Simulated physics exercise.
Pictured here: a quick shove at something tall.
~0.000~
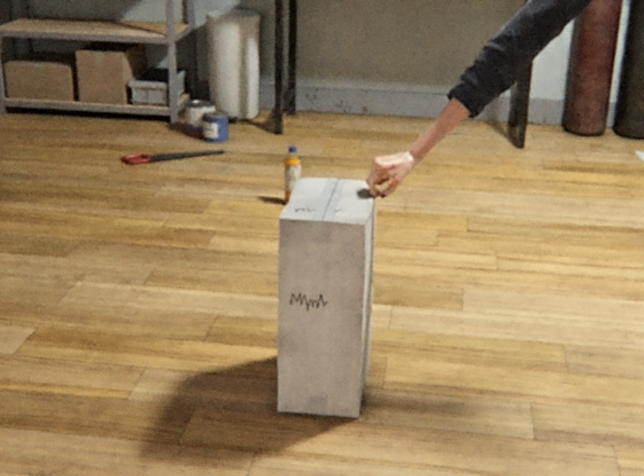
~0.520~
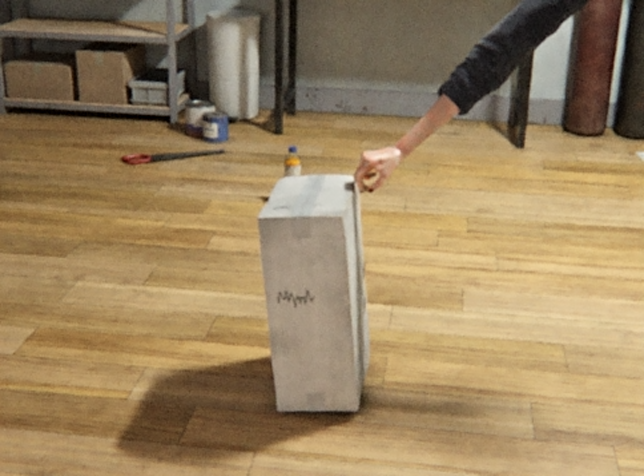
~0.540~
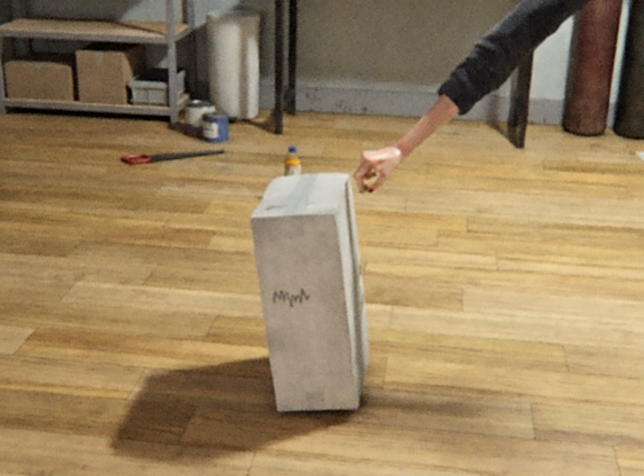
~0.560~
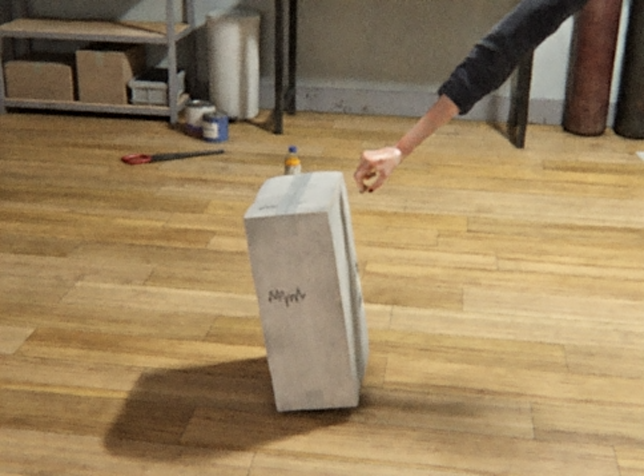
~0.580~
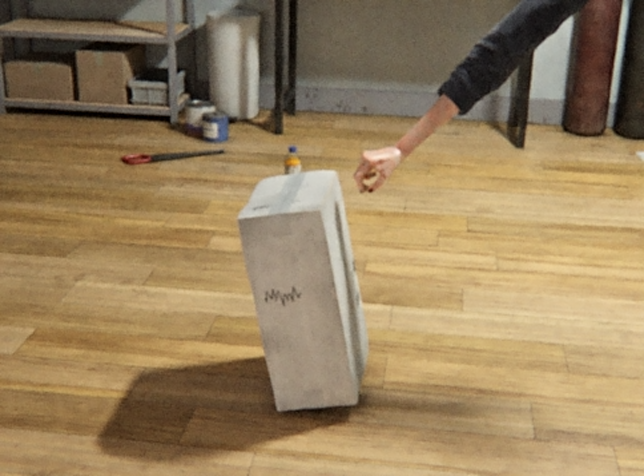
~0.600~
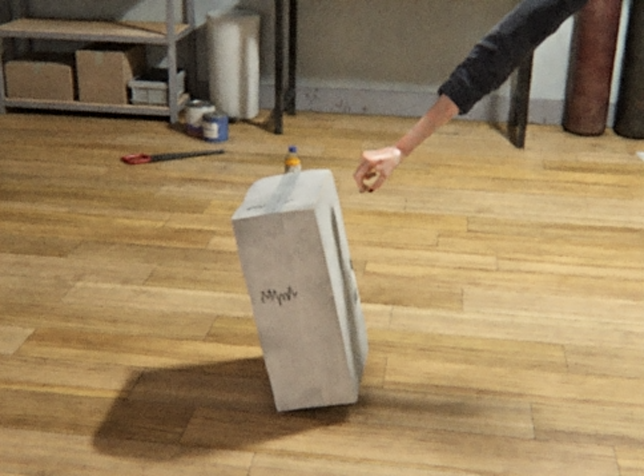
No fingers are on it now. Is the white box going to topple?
Yes - it topples.
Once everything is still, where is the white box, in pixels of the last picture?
The middle ends up near (190, 338).
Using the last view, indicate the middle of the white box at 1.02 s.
It ends up somewhere around (251, 288).
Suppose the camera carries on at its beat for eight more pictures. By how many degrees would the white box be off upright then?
By then, 25° from upright.
After 1.02 s, white box 42° off upright near (251, 288).
At rest (1.7 s), the white box falls over, near (190, 338).
